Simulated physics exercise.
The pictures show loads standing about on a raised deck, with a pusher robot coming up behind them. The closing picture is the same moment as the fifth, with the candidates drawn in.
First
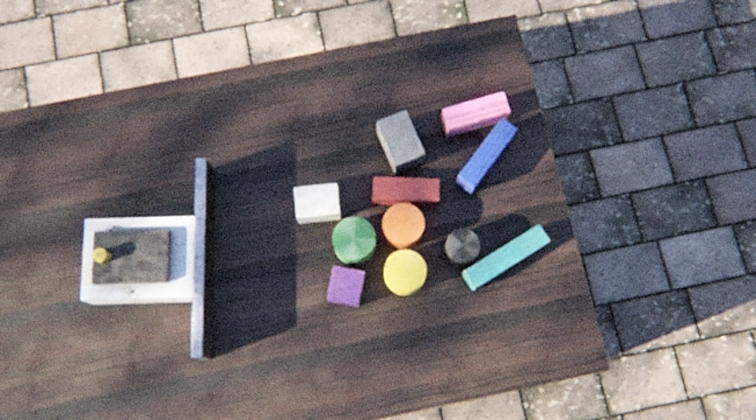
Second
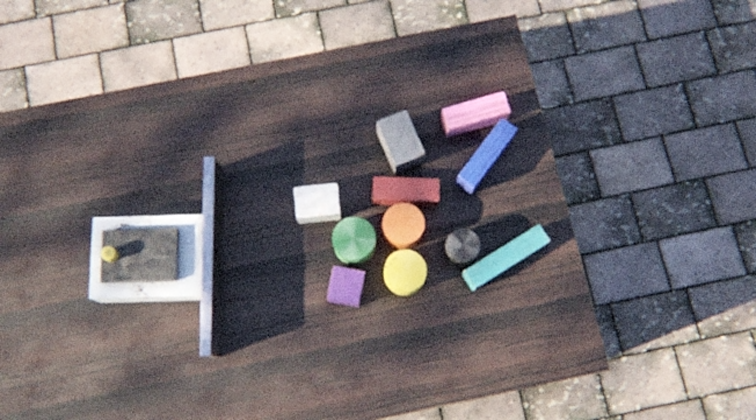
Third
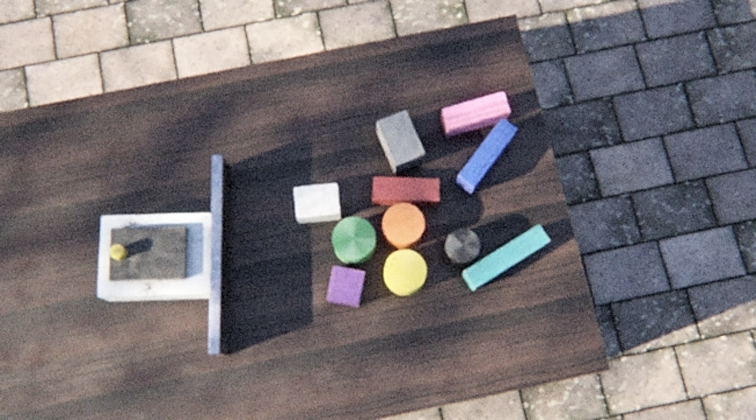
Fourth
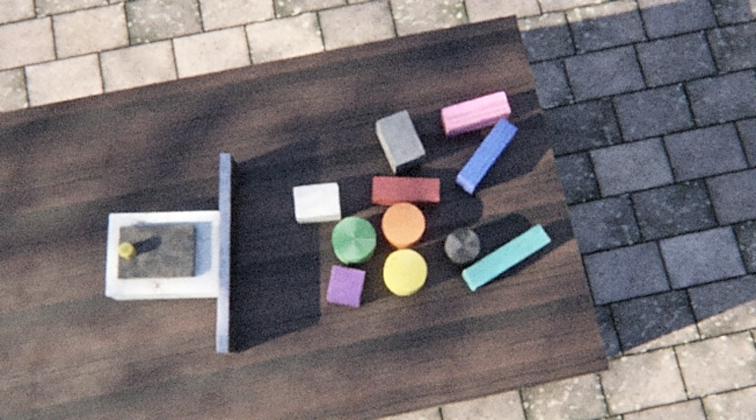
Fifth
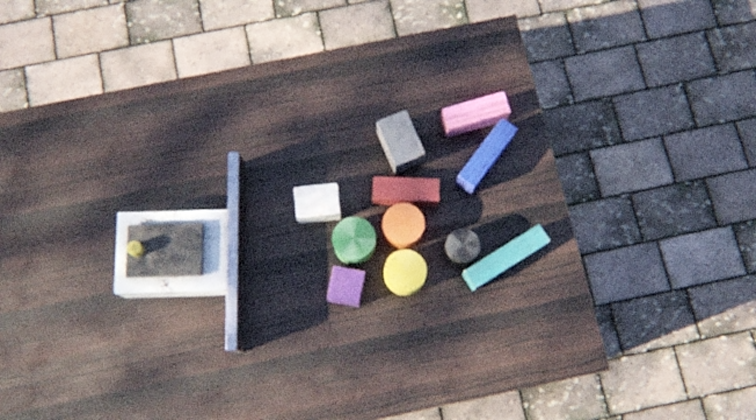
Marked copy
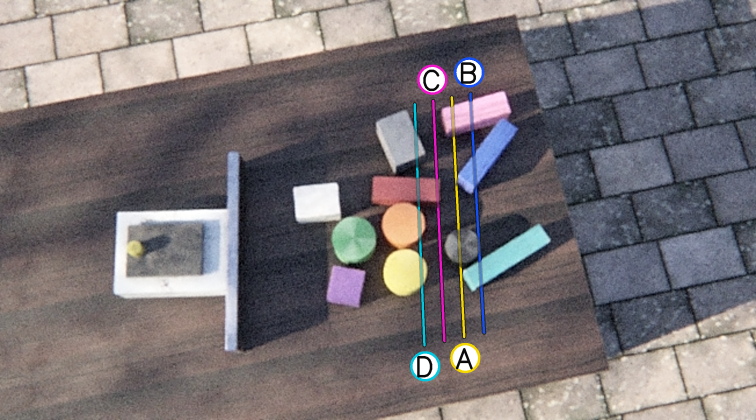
A white pusher robot with a wide upright blade crept slowly to the right across a dark wooden deck, closing some of the gap to a cluster of colourful blocks and canisters, which stayed still.
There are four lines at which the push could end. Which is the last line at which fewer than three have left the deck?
It can go as far as B.
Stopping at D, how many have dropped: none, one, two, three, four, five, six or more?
By then, none.
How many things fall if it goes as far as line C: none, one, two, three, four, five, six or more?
The count is none.
On the copy, A at (458, 213); B at (477, 209); C at (439, 217); D at (419, 221).
On B. First, robot (260, 232); white crate (350, 199); blue stick (486, 157).
Then, robot (348, 215); blue stick (519, 152); turquoise bar (518, 261).
Finally, robot (416, 201); pink stick (536, 108); red bar (552, 175); none fallen.
By contrast, A is within the limit but short; C is within the limit but short; D is within the limit but short.
